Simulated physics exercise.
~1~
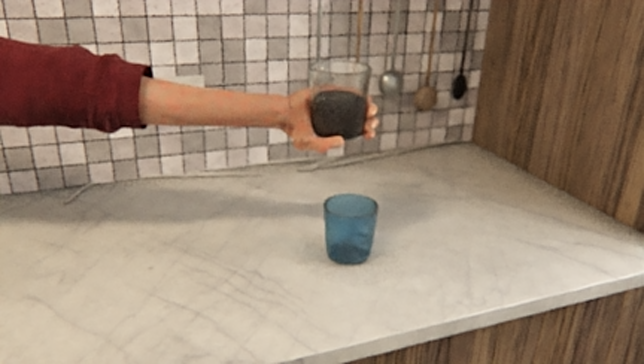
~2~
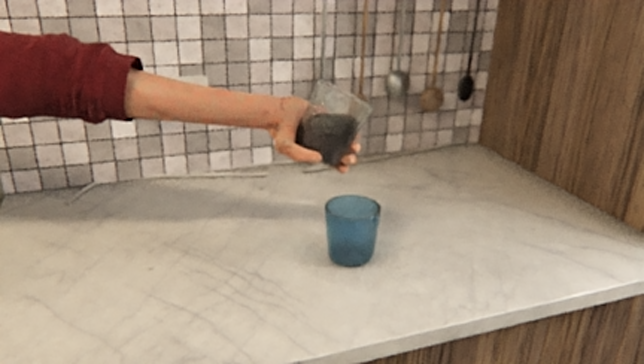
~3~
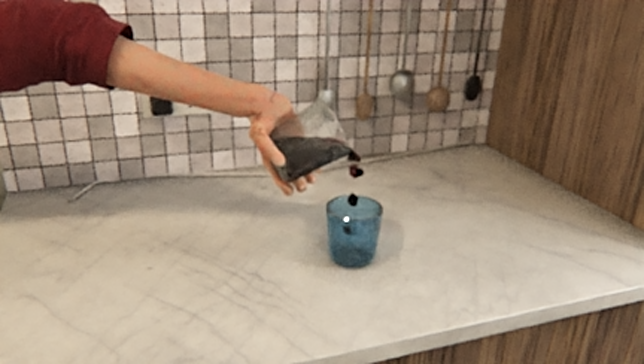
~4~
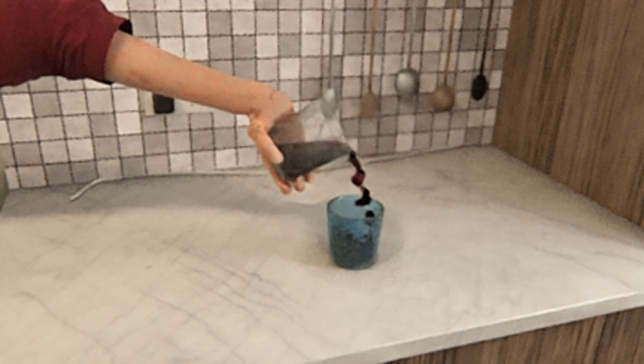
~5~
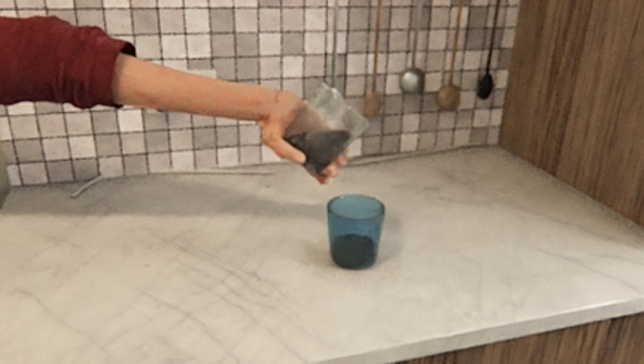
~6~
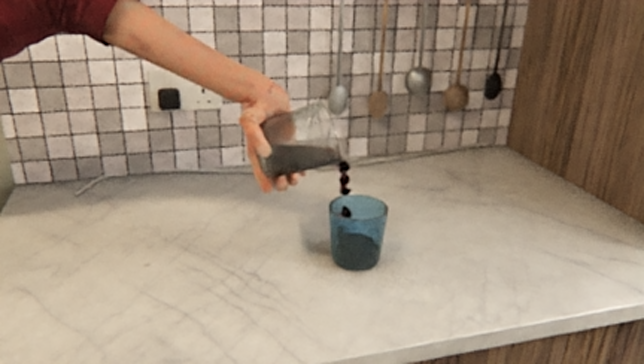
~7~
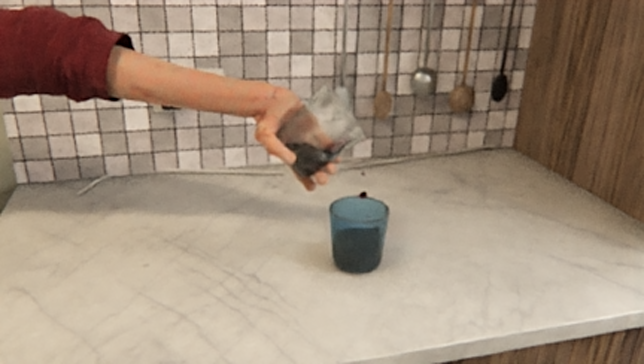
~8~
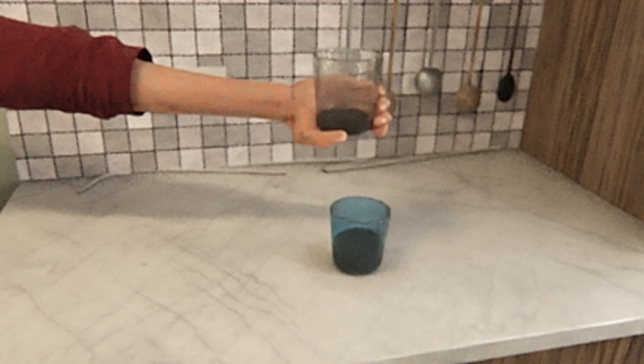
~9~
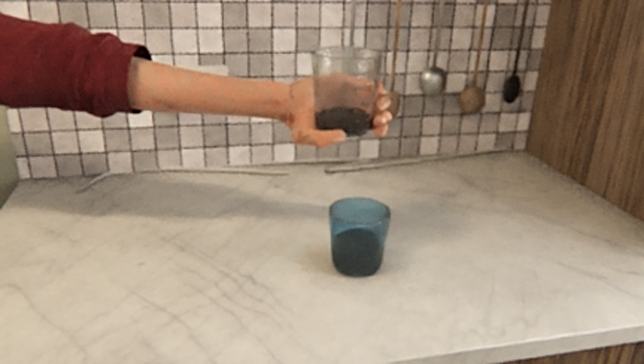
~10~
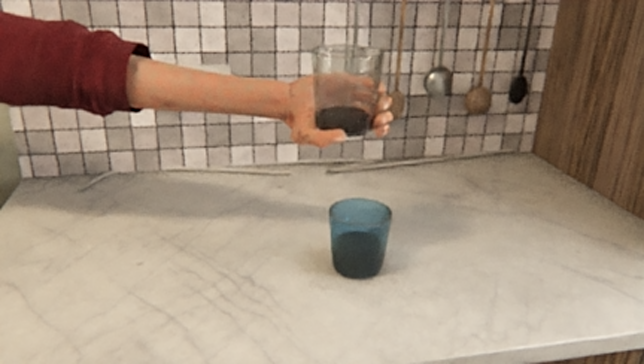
Hand in a dark red sleeve pouring dark liquid from a clear glass into a blue tumbler, pausing, pouring again, then levelling it.
